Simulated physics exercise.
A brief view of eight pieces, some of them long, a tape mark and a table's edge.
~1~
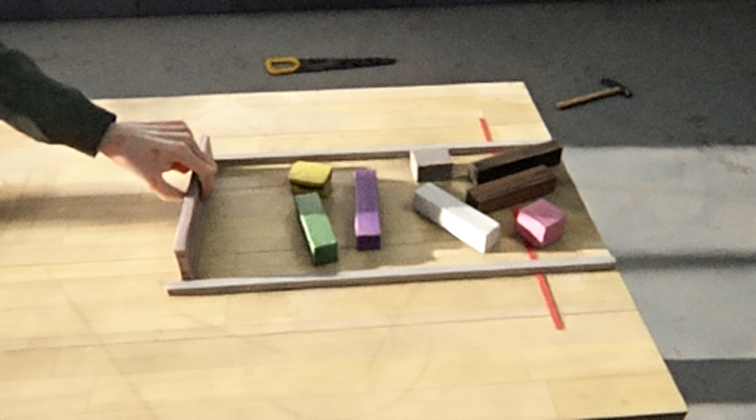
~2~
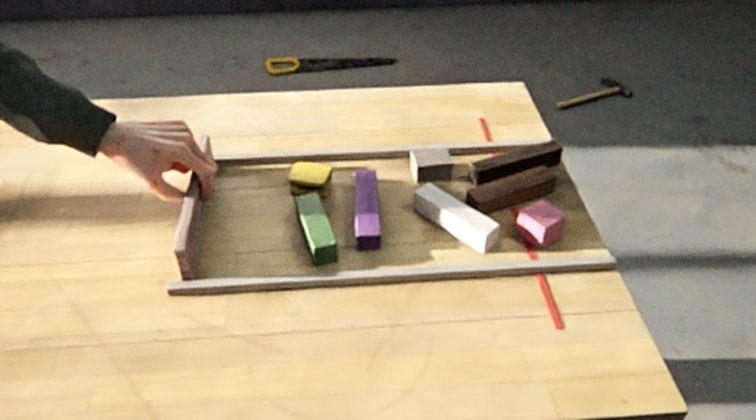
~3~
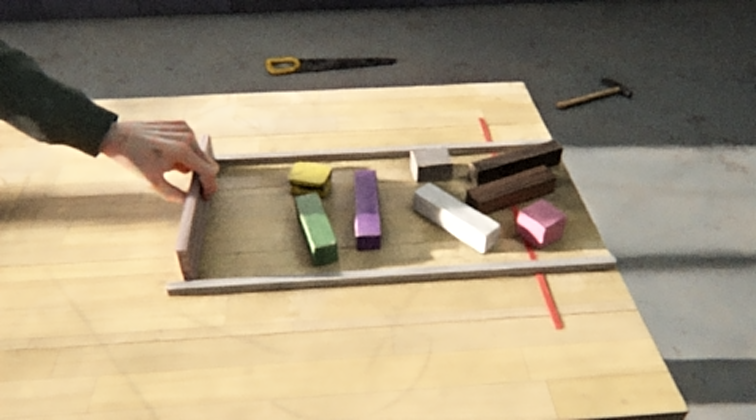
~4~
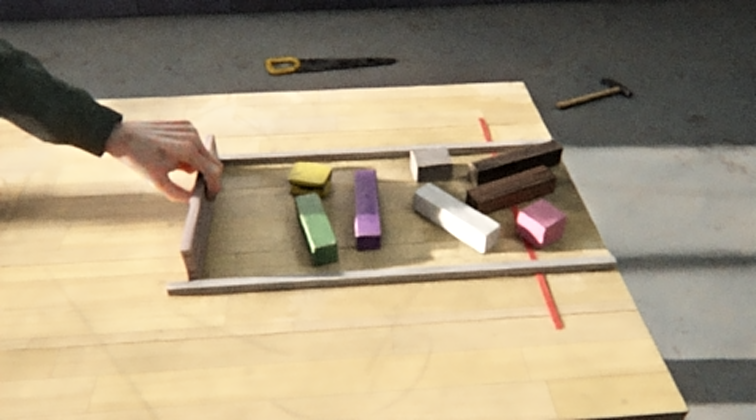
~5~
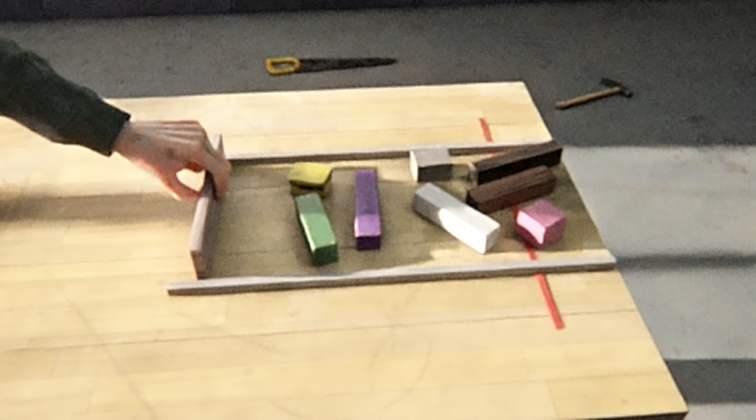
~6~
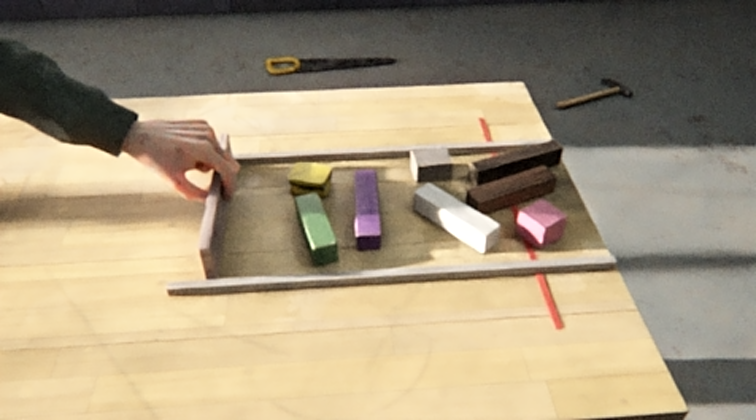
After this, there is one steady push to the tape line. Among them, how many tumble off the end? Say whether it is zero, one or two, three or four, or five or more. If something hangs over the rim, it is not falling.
The push clears off a handful of three or four.
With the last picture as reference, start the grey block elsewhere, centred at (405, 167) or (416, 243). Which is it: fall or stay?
In that order: Stays aboard, then stays aboard.
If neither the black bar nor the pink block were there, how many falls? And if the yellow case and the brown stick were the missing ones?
That gives 1 for the first pair taken away and 2 for the second.
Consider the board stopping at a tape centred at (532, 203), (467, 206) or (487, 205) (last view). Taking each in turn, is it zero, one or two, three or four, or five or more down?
Tape by tape, the falls would be three to four, then none, then 1 or 2.
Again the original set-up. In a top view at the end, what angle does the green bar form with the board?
About 0°.
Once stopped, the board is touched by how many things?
Number: 2.
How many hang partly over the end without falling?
That'd be 2.
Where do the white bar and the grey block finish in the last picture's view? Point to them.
In the last picture the white bar sits around (586, 221) and the grey block around (548, 153).
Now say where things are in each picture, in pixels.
The first frame shows black bar (516, 163); pink block (541, 223); brown stick (511, 191); board (197, 203); tape (513, 204).
The second frame shows pink block (541, 224); green bar (316, 228).
The third frame shows brown stick (511, 191); board (198, 203).
The fourth frame shows black bar (516, 163); grey block (431, 165).
The fifth frame shows pink block (541, 224); purple bar (367, 208).
The sixth frame shows black bar (516, 163); pink block (541, 224); brown stick (511, 191); board (219, 202); tape (513, 204).
Soon after, none off yet; black bar at rest near (516, 163); pink block at rest near (541, 224); brown stick at rest near (511, 191).
In the end, the number that fall off is three or four; gone, brown stick, pink block and black bar.
